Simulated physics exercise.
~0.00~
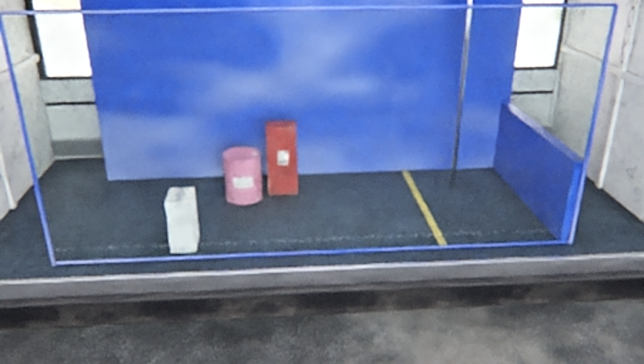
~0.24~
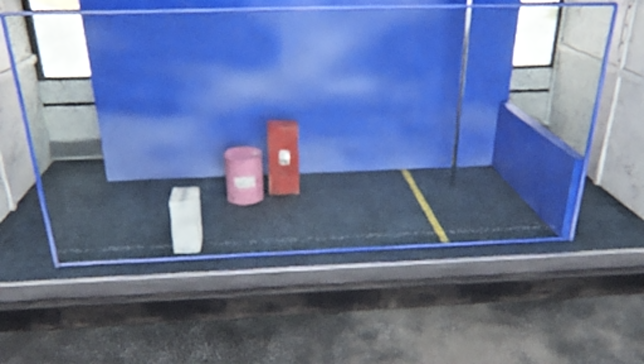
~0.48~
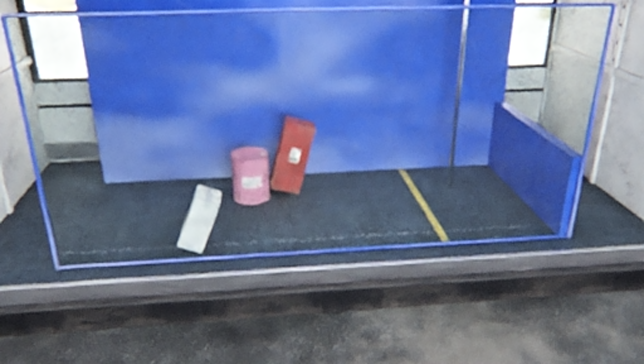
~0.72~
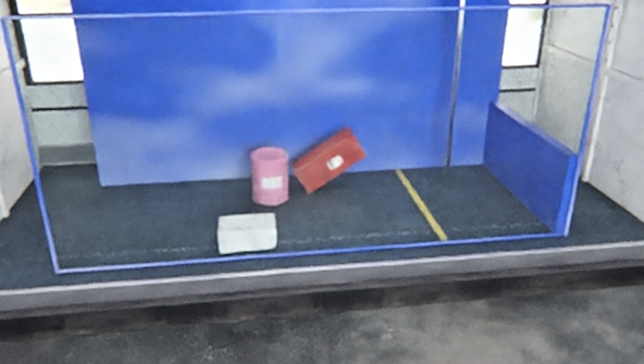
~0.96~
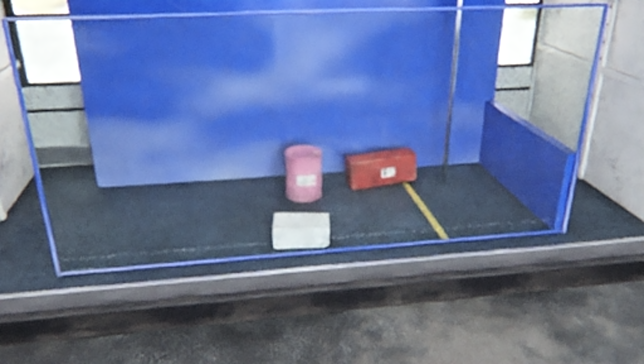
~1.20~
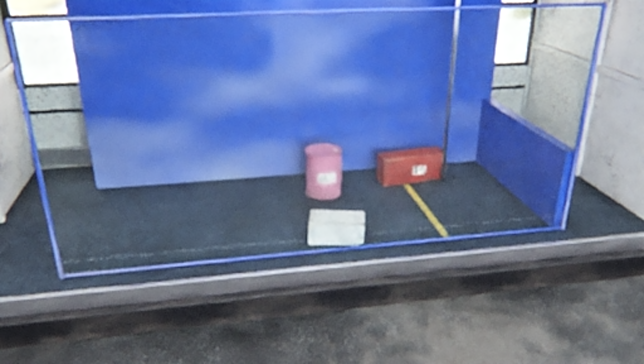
A dark floor with a blue back wall, a thin upright pole and a low blue panel at the right is seen from the front and slightly above, through a blue outlined box, the view drifting slightly. A white pack stands at the left, a pink drum and a tall red box stand near the middle, and a yellow line crosses the floor to their right. The white pack and red box tip rightward while the drum slides right upright. Both topple onto their sides, and all three slide farther right. Finally, the red box lies at the line's far end, its middle just short of or about level with it, with the drum and pack left of the line.
